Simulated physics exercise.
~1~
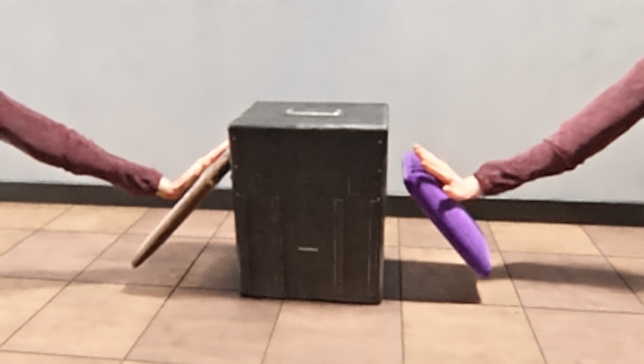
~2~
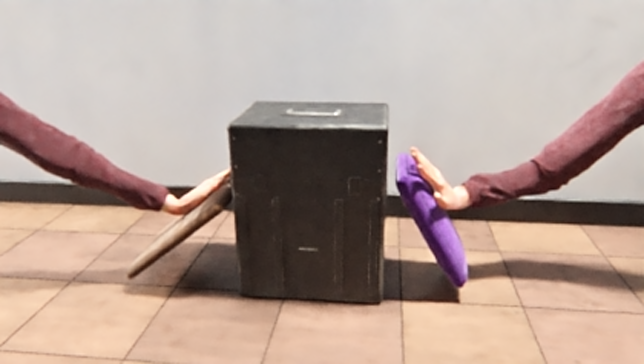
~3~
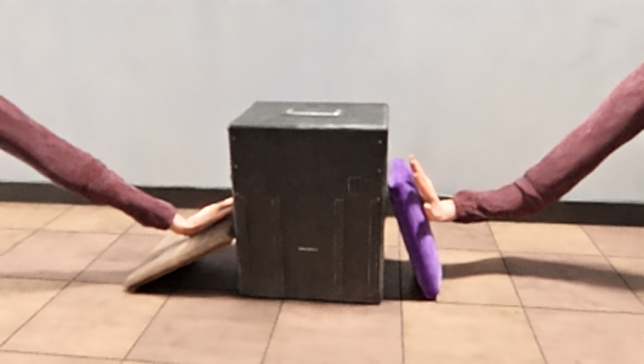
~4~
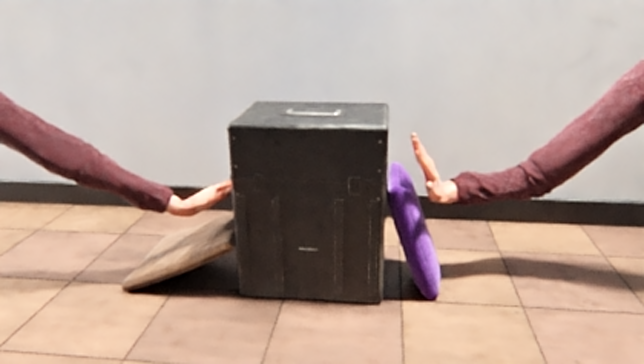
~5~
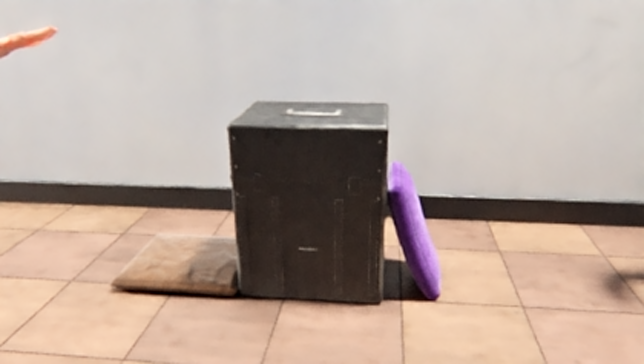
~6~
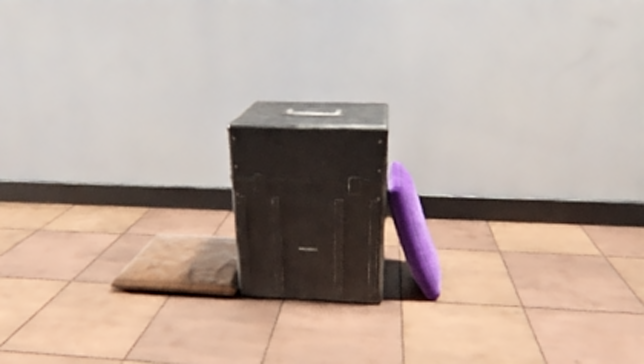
On a tiled floor, hands lean two pads against a black box; the brown one slides flat.
